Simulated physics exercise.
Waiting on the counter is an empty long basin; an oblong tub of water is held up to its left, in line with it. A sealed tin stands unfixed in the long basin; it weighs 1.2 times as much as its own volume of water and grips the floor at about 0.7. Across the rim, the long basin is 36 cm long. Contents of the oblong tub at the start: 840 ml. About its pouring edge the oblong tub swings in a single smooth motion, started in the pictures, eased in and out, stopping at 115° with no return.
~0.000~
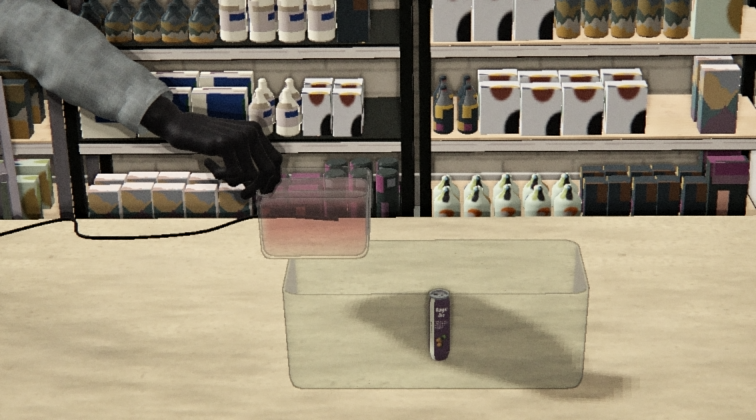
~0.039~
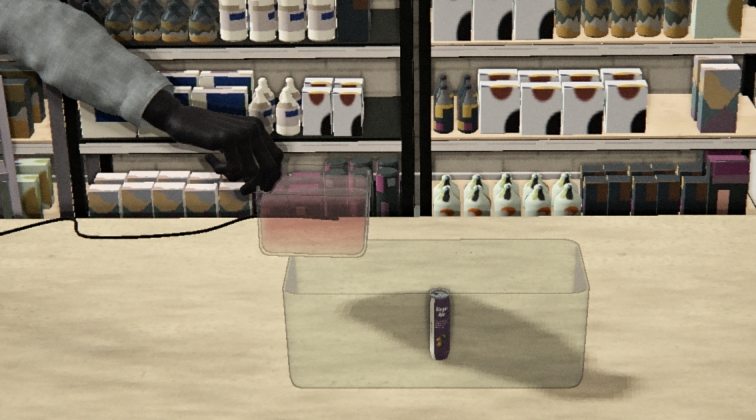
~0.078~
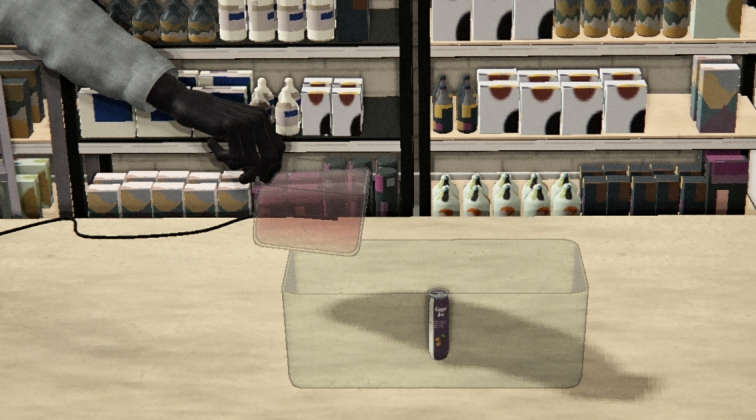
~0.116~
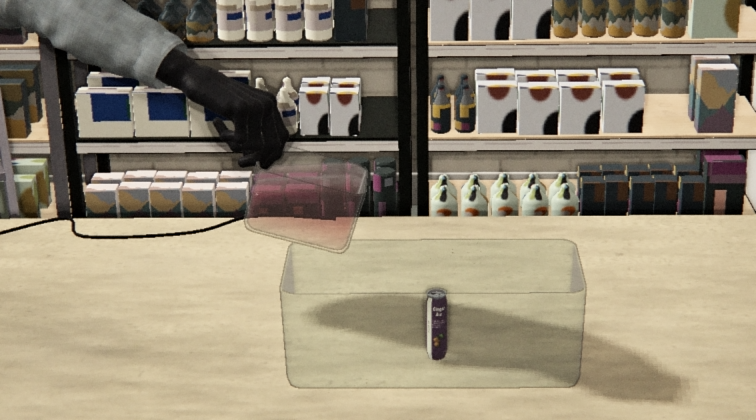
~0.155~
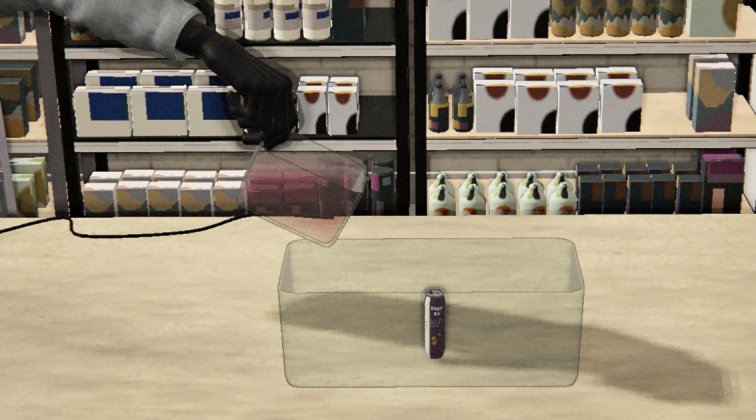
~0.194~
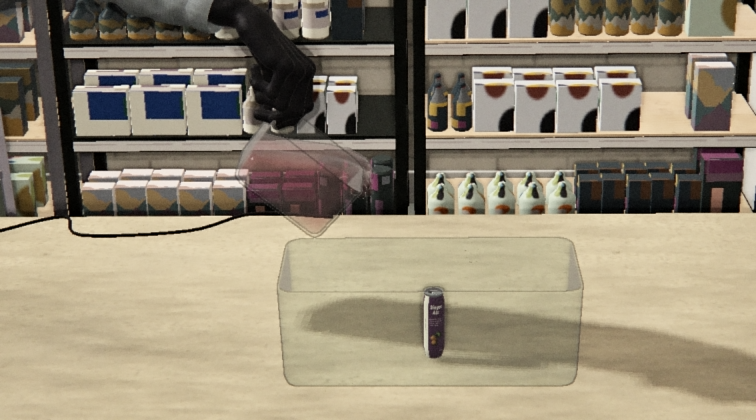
At a shop counter, a gloved hand tilting a clear tub of pinkish liquid rightward beside a long basin holding a small tin.
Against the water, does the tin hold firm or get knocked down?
It holds firm.
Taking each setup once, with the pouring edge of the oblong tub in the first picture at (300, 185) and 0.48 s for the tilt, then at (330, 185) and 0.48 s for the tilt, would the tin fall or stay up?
First it goes over; then it topples.
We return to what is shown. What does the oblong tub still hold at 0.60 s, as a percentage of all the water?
About 4 % is still there.
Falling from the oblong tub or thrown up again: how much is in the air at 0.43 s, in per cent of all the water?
About 50 per cent.
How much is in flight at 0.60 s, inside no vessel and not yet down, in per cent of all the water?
Estimate: About 10 in a hundred.
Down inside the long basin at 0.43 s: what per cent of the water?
Roughly 12 per cent.
Then, 0.43 s in, the tilt is 112° and 38 per cent is still to pour; the tin stands where it began.
Then, 0.60 s in, the tilt is 115° and 4 per cent is still to pour; the tin stands where it began.
Then, 0.78 s in, the tilt is 115° and 0 per cent is still to pour; the tin stands where it began.
Then, 0.98 s in, the tilt is 115° and 0 per cent is still to pour; the tin stands where it began.
Finally, the tin stands where it began.
